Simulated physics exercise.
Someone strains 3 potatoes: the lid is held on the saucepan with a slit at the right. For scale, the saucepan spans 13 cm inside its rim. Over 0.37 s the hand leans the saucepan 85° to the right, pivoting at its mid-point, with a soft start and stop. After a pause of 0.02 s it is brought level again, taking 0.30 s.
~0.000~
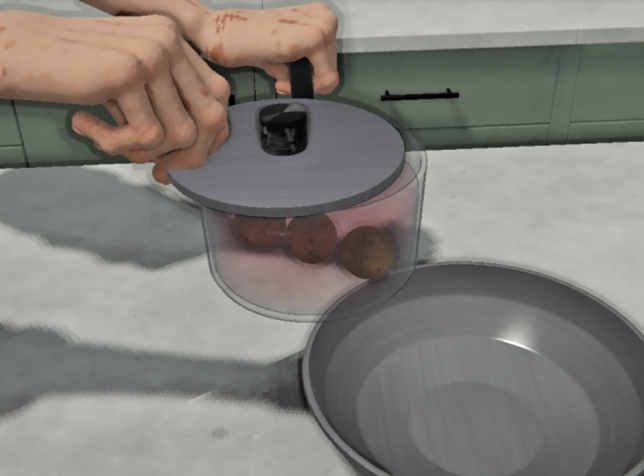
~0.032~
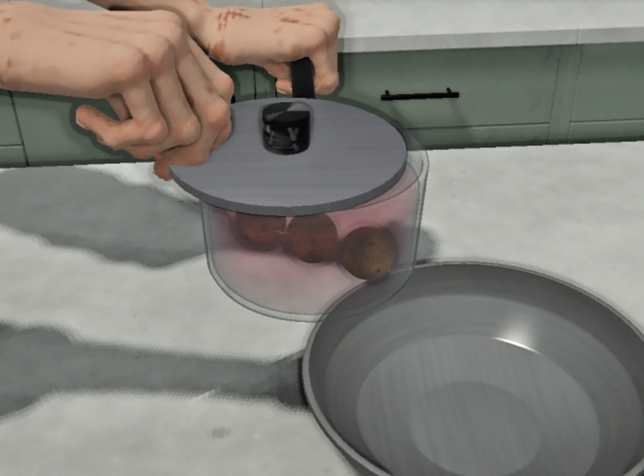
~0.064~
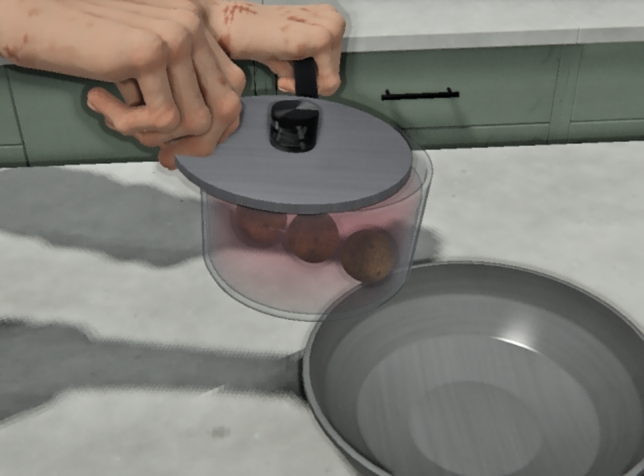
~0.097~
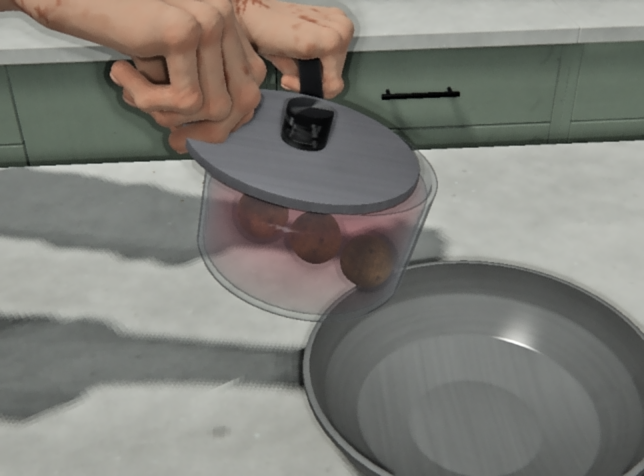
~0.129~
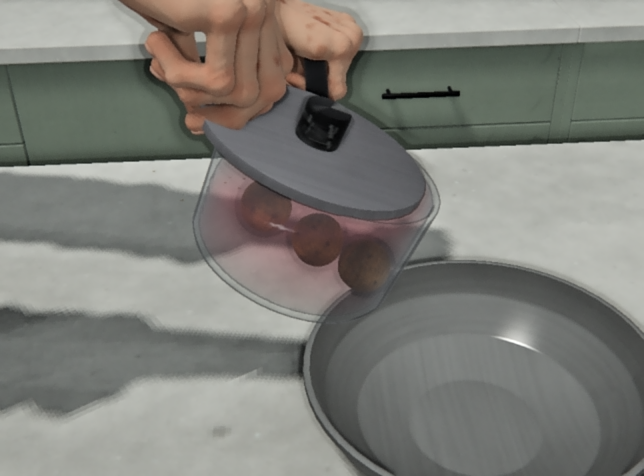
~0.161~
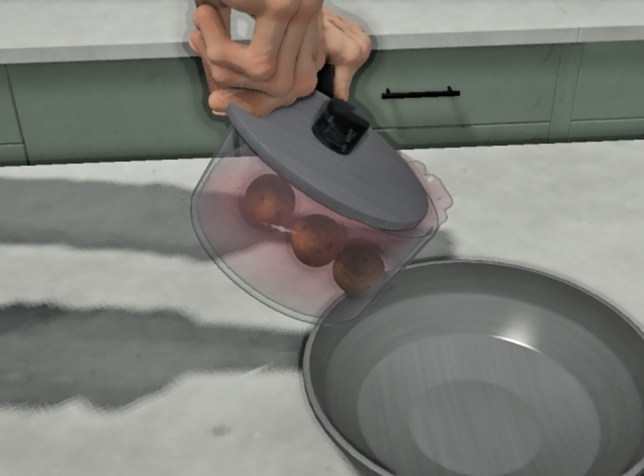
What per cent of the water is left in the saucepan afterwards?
About 54 per cent stays in the saucepan.
After 0.29 s the tilt is 76° and 83 per cent of the water is still in the saucepan.
After 0.39 s the tilt is 85° and 71 per cent of the water is still in the saucepan.
After 0.49 s the tilt is 64° and 59 per cent of the water is still in the saucepan.
After 0.60 s the tilt is 18° and 54 per cent of the water is still in the saucepan.
In the end 54 per cent of the water is still in the saucepan.
